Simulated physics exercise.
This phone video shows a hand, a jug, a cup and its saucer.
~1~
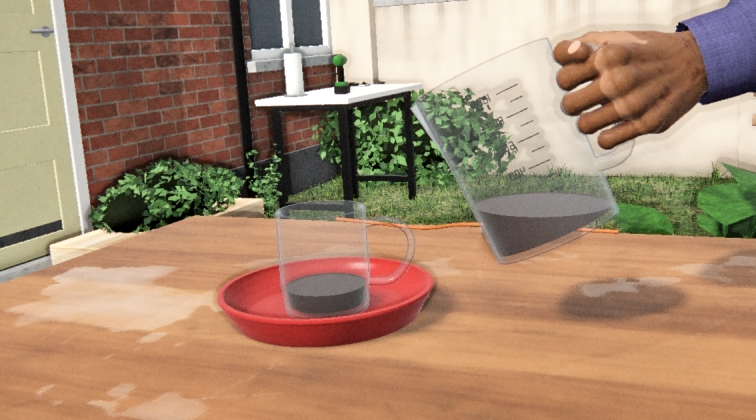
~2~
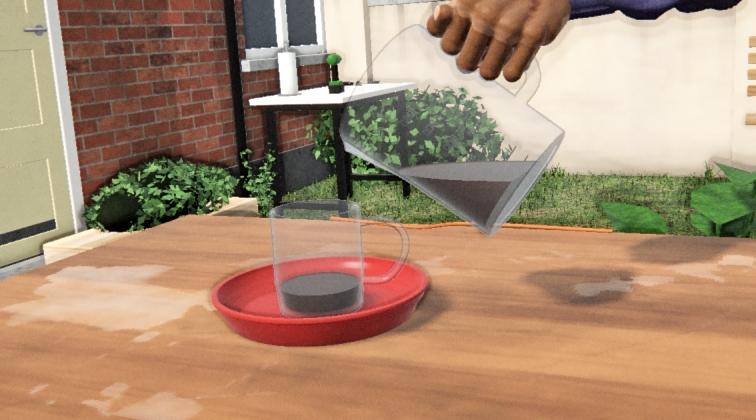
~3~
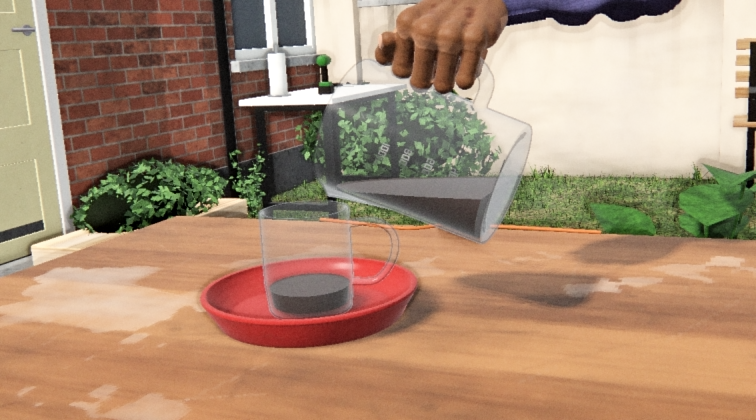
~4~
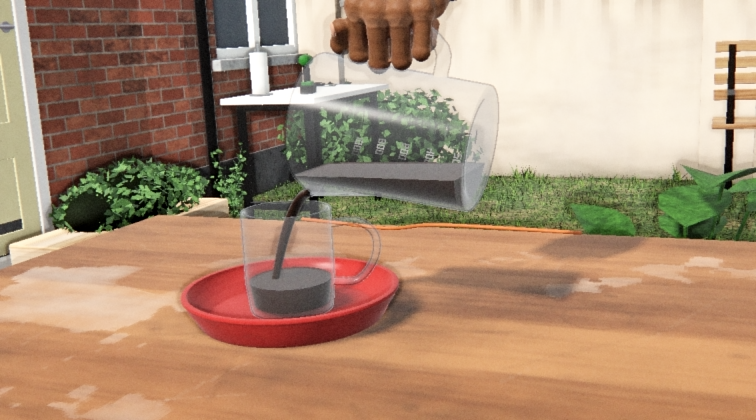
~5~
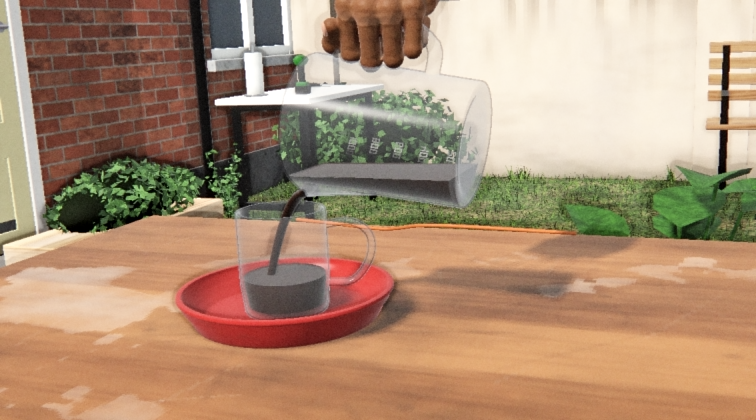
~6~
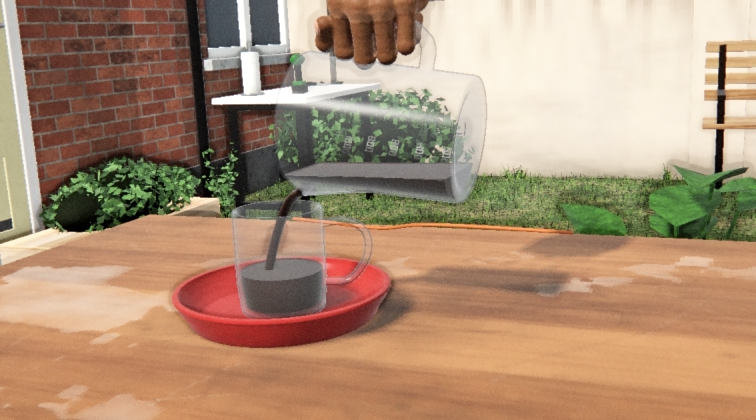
At first, a hand holds a clear jug of dark coffee to the right of a glass cup that sits, partly filled, on a red saucer on a wooden table. The hand moves the jug left and tilts it further, then coffee streams into the cup and its level rises.
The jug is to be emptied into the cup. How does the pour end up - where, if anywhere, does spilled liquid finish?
Nothing spills.
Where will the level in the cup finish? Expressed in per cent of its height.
60 per cent.
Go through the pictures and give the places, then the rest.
In the first picture, the jug is on its way; jug (518, 150) tipped 25° with all of its load; cup (324, 255) about a quarter full; saucer (273, 325) dry.
The second picture shows the coffee nears the lip; jug (450, 130) tipped 55° with all of its load; cup about a quarter full, surface at (320, 284).
The third picture shows the coffee nears the lip; jug (421, 152) tipped 70° with all of its load; cup (307, 255) about a quarter full.
The fourth picture shows pouring; jug (392, 133) tipped 80° with nearly all of its load; cup about a quarter full, surface at (291, 279).
The fifth picture shows pouring; jug (386, 131) tipped 80° with about three quarters of its load; cup (284, 256) about a quarter full.
The sixth picture shows pouring; jug (380, 128) tipped 85° with about two thirds of its load; cup about a third full, surface at (282, 271); saucer (229, 325) dry.
A moment on, the cup is about half full; the saucer is dry.
Further on, the cup is about two thirds full; the saucer is dry.
When it is over, the cup is about two thirds full; the saucer is dry.
